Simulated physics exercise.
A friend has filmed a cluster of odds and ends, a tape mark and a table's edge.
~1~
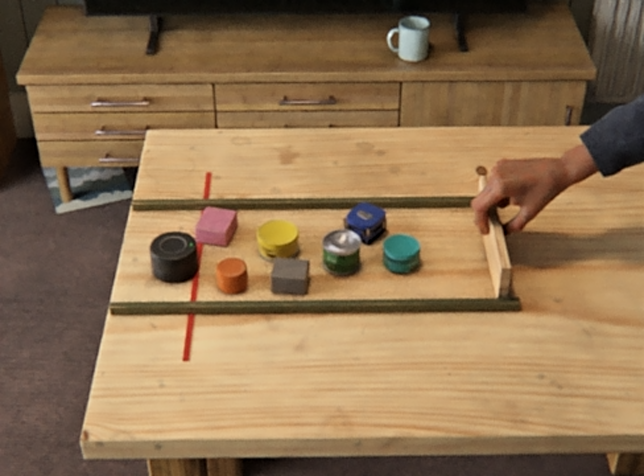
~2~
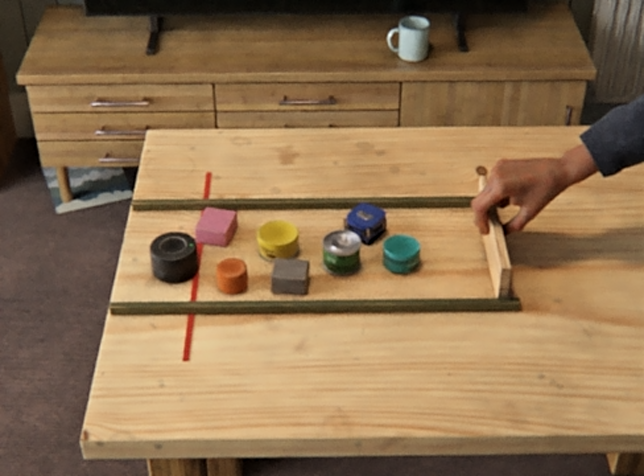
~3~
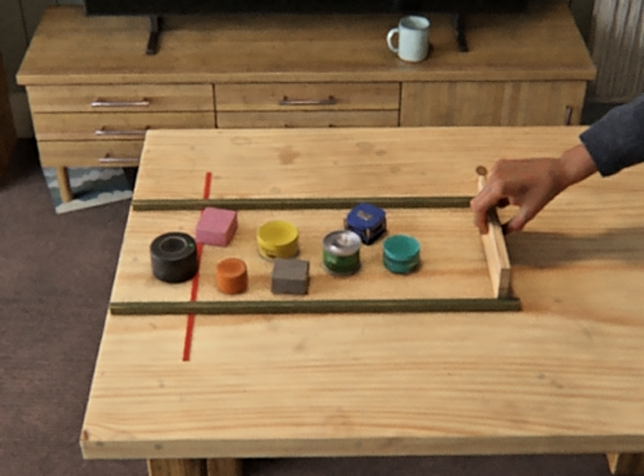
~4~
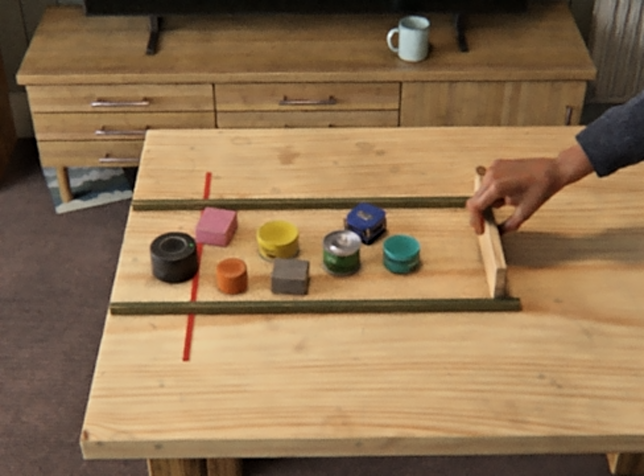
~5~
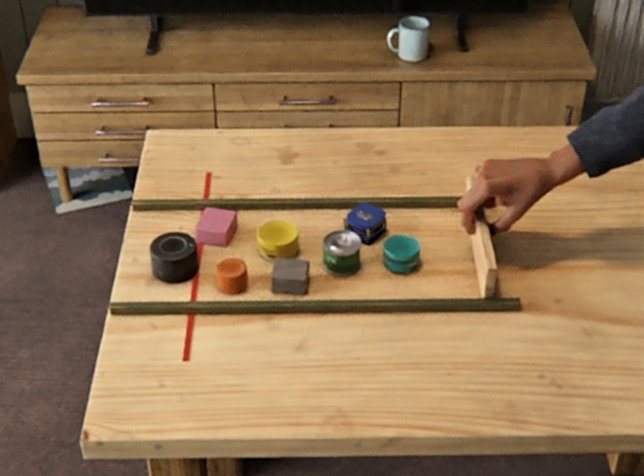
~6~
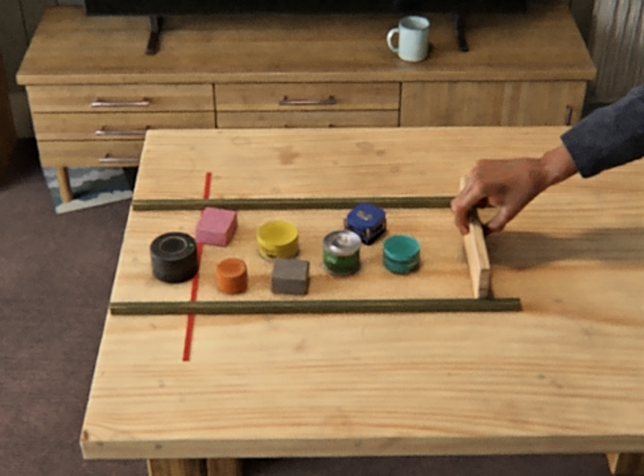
A hand in a dark sleeve slides an upright wooden board slightly leftward between two dark green rails on a pale wooden table, while the camera, looking down from the front, stays still. Between the rails sit a black lid and pink block by a red tape line, then orange, yellow, grey, green, blue and teal items. None of them moves, nor does the pale blue mug on the cabinet behind.
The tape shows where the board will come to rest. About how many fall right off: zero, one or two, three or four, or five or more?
In the end the number that fall off is one or two.
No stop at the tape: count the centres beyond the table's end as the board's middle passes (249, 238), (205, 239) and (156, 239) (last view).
Past the end: 0, 1 and 4.
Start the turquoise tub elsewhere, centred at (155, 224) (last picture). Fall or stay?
It comes down.
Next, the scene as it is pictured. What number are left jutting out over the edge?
Overhanging: 0.
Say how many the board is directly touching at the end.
That makes 3.
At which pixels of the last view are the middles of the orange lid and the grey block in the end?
The orange lid at (143, 284), the grey block at (177, 280).
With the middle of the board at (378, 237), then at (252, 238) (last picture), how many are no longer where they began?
The counts are 3 and 8.
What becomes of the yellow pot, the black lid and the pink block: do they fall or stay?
The yellow pot is kept, the black lid goes over, the pink block survives.
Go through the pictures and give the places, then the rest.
The first frame shows black lid (174, 257); pink block (217, 226); orange lid (232, 276); board (493, 236); tape (199, 256).
The second frame shows pink block (217, 227); board (493, 236).
The third frame shows orange lid (232, 276); blue case (366, 224).
The fourth frame shows black lid (174, 257); yellow pot (278, 241).
The fifth frame shows pink block (217, 227); grey block (290, 276).
The sixth frame shows black lid (174, 257); pink block (217, 227); orange lid (232, 276); board (473, 236); tape (199, 256).
A little later, none off yet; black lid at rest near (174, 257); pink block at rest near (217, 227); orange lid at rest near (232, 276).
When it is over, the number that fall off is one or two; down, black lid.
